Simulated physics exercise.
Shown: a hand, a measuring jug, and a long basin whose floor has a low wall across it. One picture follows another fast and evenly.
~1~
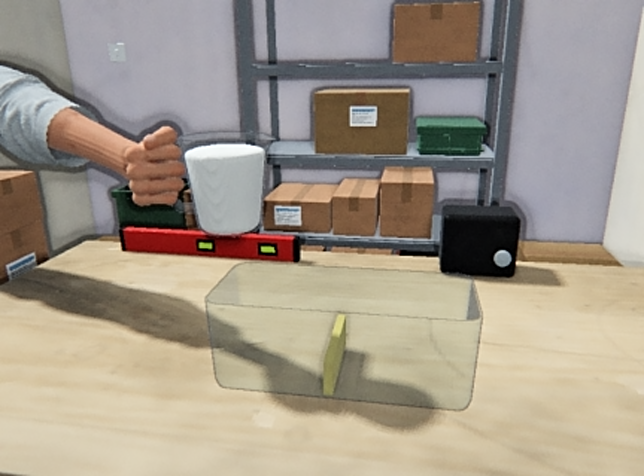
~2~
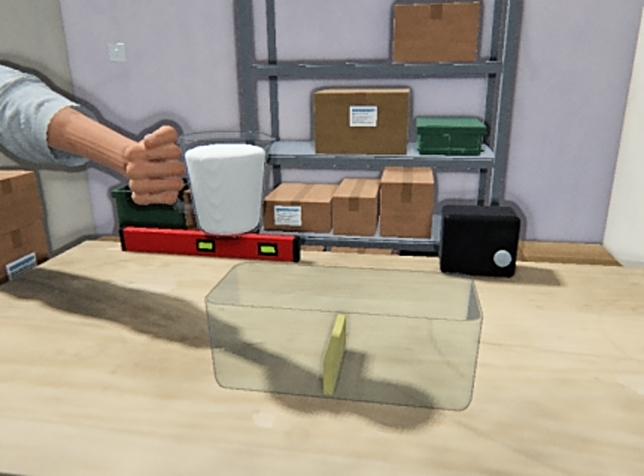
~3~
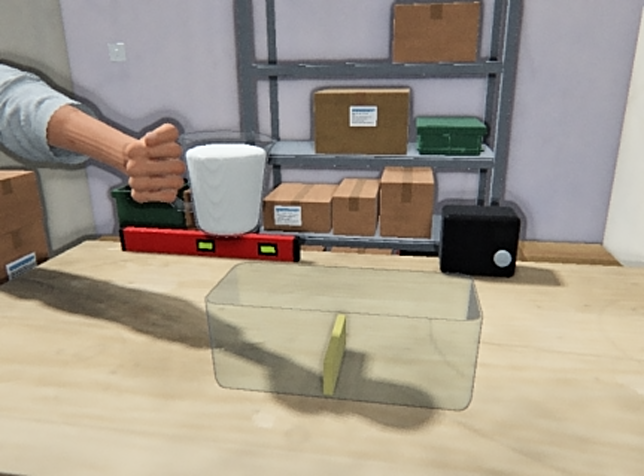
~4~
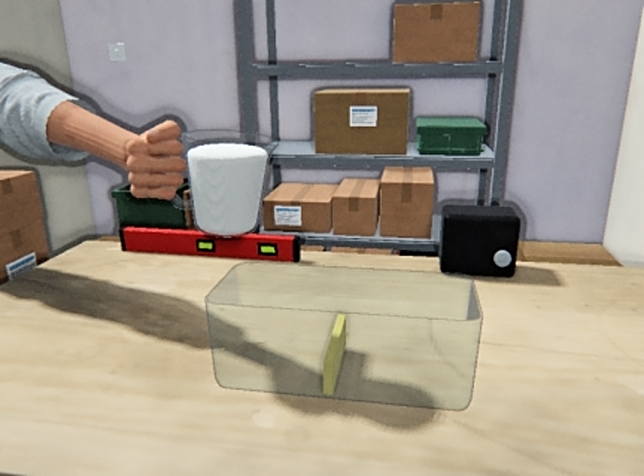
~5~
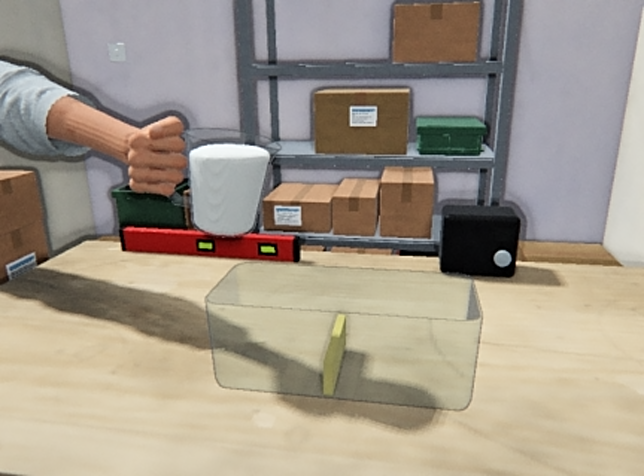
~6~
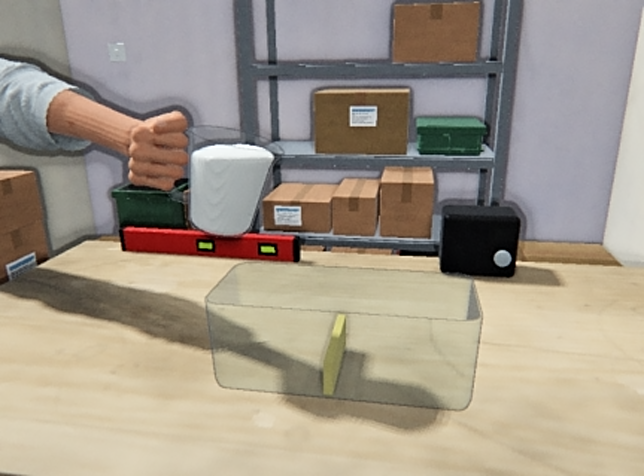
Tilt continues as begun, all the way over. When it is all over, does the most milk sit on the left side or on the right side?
The left compartment will collect the most.
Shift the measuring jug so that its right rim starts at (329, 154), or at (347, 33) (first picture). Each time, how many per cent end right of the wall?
Close to 95 in a hundred, then close to 85 in a hundred.
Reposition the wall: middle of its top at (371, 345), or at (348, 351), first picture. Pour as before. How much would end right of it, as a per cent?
Try one about 5 %, try two about 25 %.
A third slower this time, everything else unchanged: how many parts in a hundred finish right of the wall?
Roughly 55 %.
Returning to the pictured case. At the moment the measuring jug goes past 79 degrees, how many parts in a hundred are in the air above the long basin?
Roughly 25 per cent.
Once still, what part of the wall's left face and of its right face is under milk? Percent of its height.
Left 40 per cent, right 20.
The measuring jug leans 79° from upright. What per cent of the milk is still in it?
It still holds close to 70 per cent at that lean.
A moment on, the tilt is 79° and 68 per cent is still to pour, 2 is left of the wall and 7 right of it.
Next, the tilt is 114° and 9 per cent is still to pour, 41 is left of the wall and 37 right of it.
Then the tilt is 117° and 0 per cent is still to pour, 60 is left of the wall and 38 right of it.
Later the tilt is 117° and 0 per cent is still to pour, 60 is left of the wall and 38 right of it.
In the end 60 per cent lies left of the wall, 38 right of it and 1 outside.
